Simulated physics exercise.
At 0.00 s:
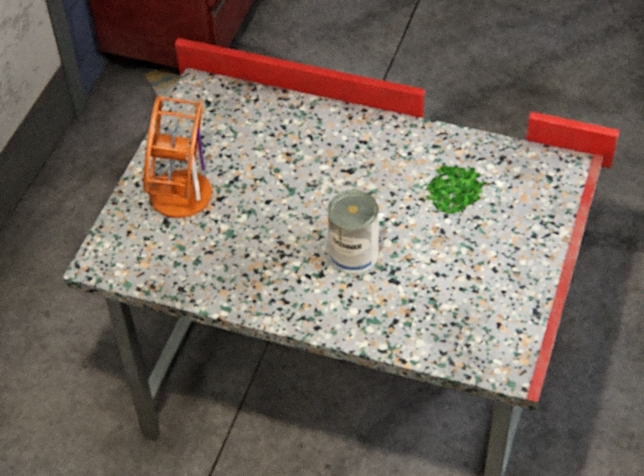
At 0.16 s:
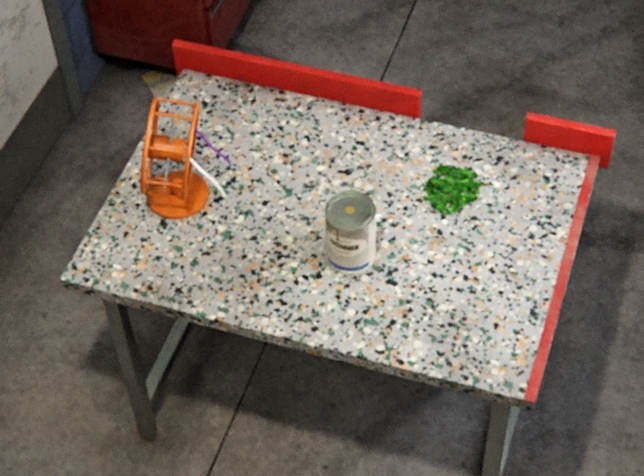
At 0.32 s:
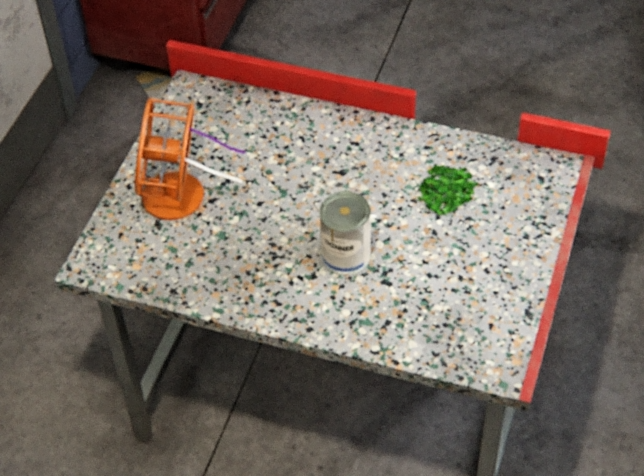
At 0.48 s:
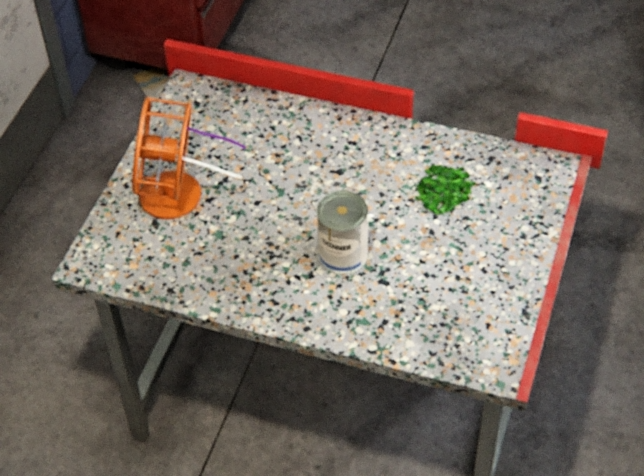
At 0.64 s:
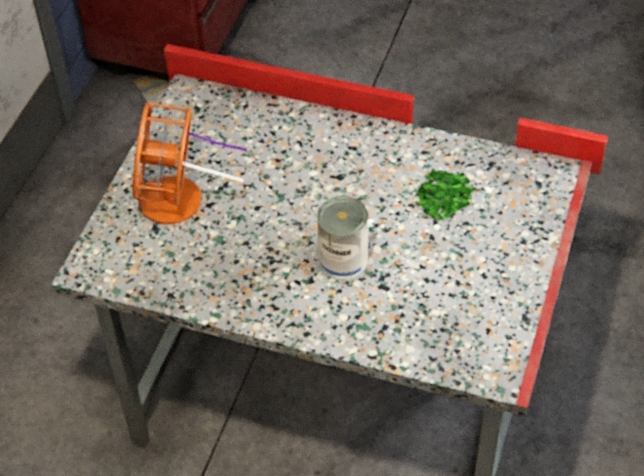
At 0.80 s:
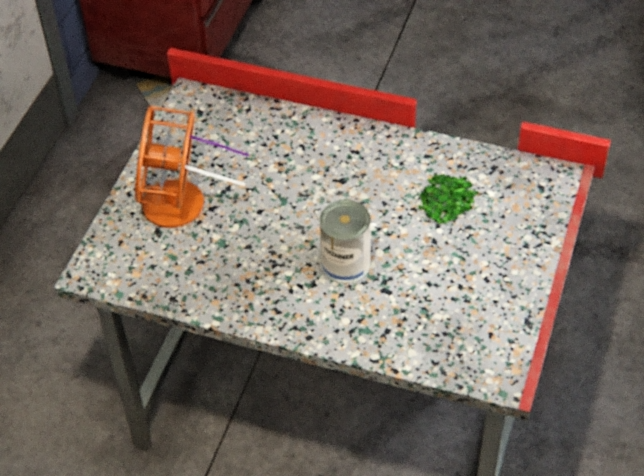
Purple and white streamers swinging out from an orange desk fan on a speckled table, the tin and green flakes staying still.
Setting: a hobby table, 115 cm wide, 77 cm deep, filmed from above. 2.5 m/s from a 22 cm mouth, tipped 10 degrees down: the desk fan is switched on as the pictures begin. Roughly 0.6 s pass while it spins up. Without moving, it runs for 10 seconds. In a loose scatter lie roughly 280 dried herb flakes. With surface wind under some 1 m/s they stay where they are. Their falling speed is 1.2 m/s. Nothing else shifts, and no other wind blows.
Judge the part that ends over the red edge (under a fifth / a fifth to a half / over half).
It will top one half.
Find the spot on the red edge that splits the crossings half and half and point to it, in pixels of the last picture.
Median crossing point, approx. (586, 198).
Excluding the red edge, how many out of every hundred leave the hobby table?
It comes out at some 1 %.
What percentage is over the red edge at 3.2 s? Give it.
Roughly 100 per cent.
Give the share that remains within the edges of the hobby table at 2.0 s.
About 0 per cent remain.
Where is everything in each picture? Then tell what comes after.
In the first picture, the middle of the dried herb flakes is near (454, 189), none has stirred yet and the mouth of the desk fan is at (173, 148).
In the second picture, the middle of the dried herb flakes is near (452, 188), none has stirred yet and the red edge is centred on (570, 270).
In the third picture, the middle of the dried herb flakes is near (446, 188), none has stirred yet and the top of a tin is at (345, 210).
In the fourth picture, the middle of the dried herb flakes is near (444, 188) and none has stirred yet.
In the fifth picture, the middle of the dried herb flakes is near (444, 193) and none has stirred yet.
In the sixth picture, the middle of the dried herb flakes is near (446, 197) and none has stirred yet.
After 2.0 s the count stands so, 99 % are over the red edge.
After 3.2 s the count stands so, 99 % are over the red edge.
After 5.5 s the count stands so, 99 % are over the red edge.
After 10.0 s, at the end, 99 % are over the red edge.
